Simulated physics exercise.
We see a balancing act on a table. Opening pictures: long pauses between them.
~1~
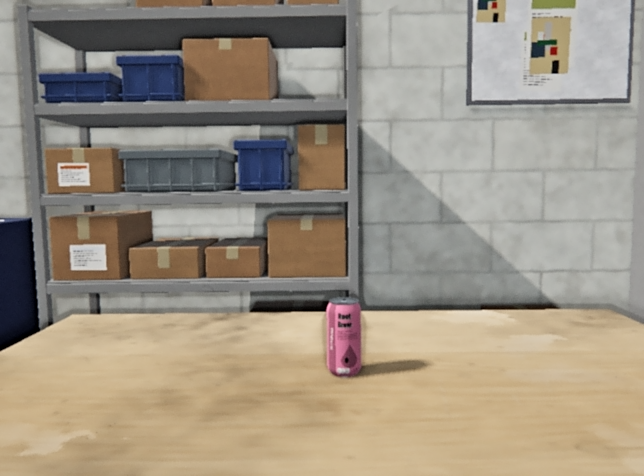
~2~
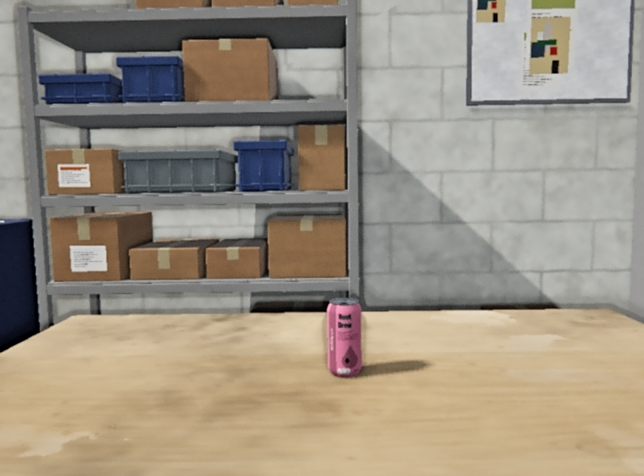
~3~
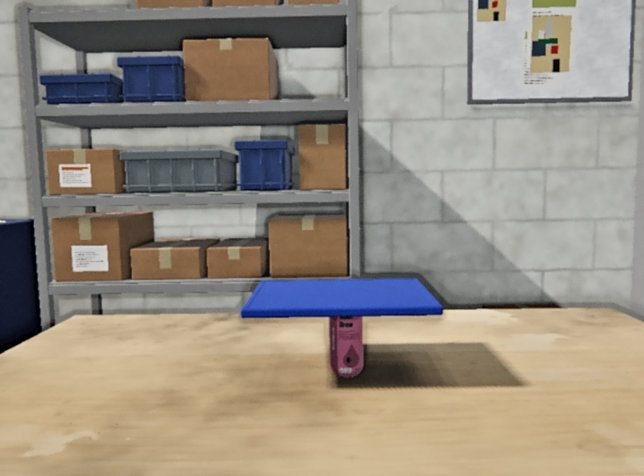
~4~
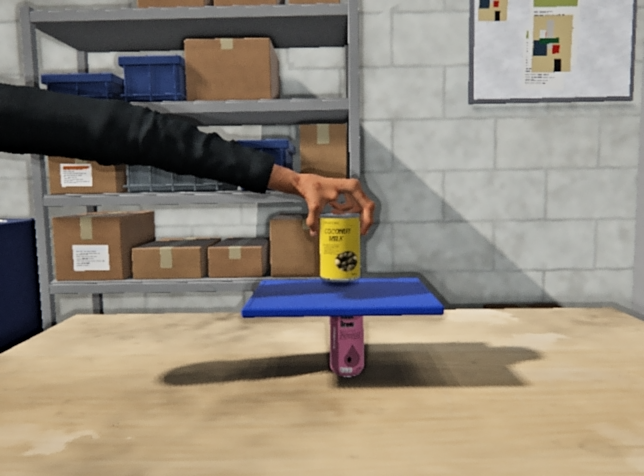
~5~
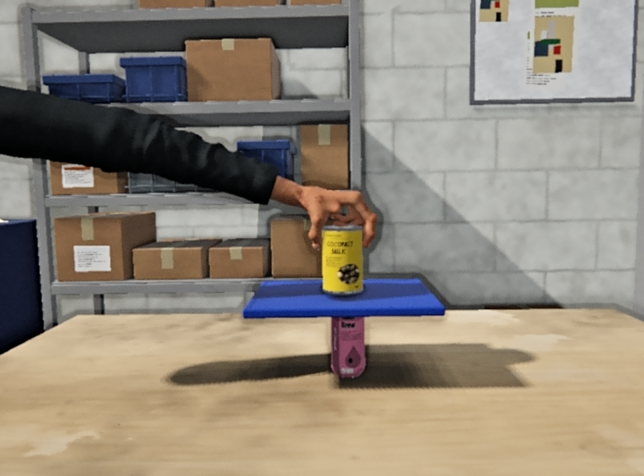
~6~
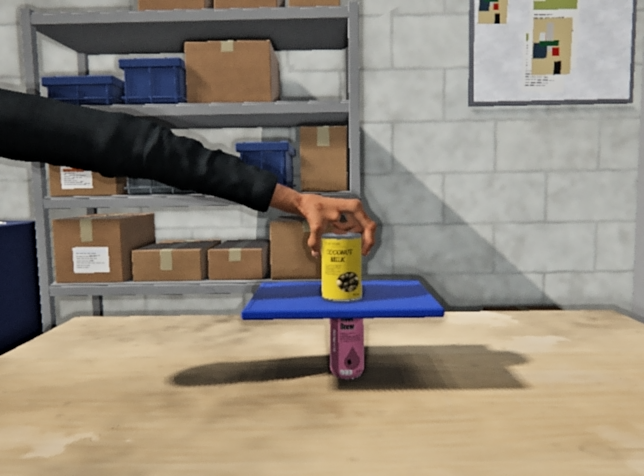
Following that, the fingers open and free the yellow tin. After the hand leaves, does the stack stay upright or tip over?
It stays upright.
Then, 0.20 s on from there, no change.
Then, 0.50 s on from there, yellow tin resting near (342, 267).
In the end, all 3 unmoved. At the end, from the last picture's camera, yellow tin near (342, 267). The stack holds.
